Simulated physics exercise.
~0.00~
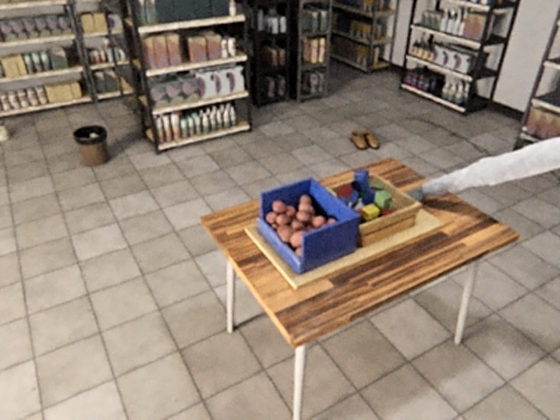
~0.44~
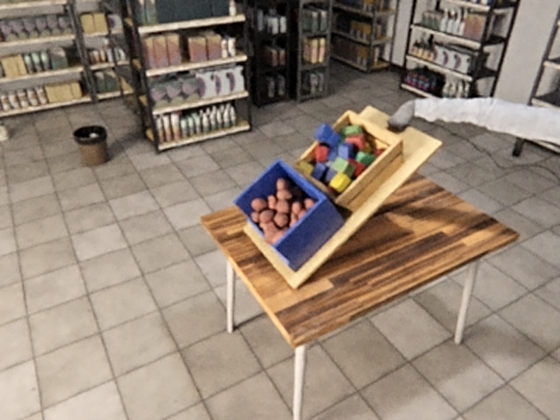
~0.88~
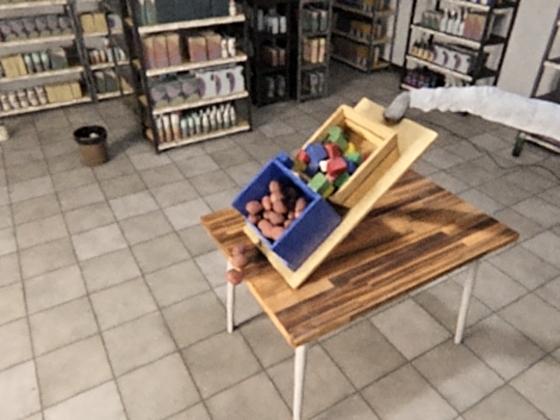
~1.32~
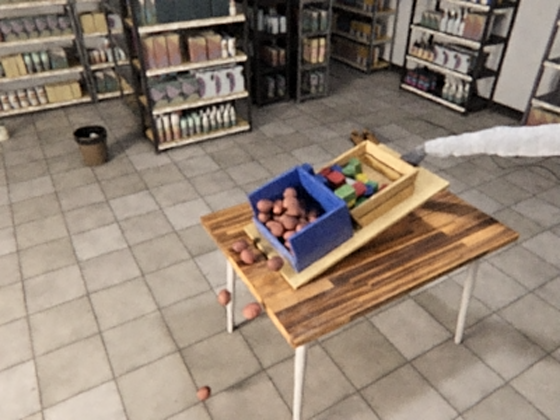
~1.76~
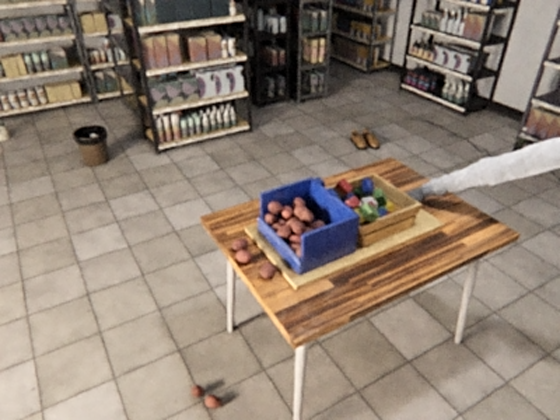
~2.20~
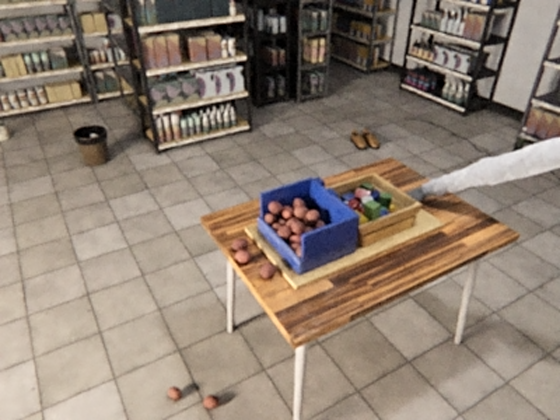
A pale, sleeve-like arm reaches in from the right toward a wooden-topped table with white legs, seen from above in a tiled room lined with stocked shelves. On the table, a board carries a blue tote of reddish potatoes at left and a wooden tote of colourful toy bricks at right. The arm raises the board's right end steeply, and the contents shift left. A few potatoes spill over the blue tote's low left side, some dropping to the floor. The arm lowers the board flat again, leaving potatoes on the tabletop and floor while the bricks stay in their tote.
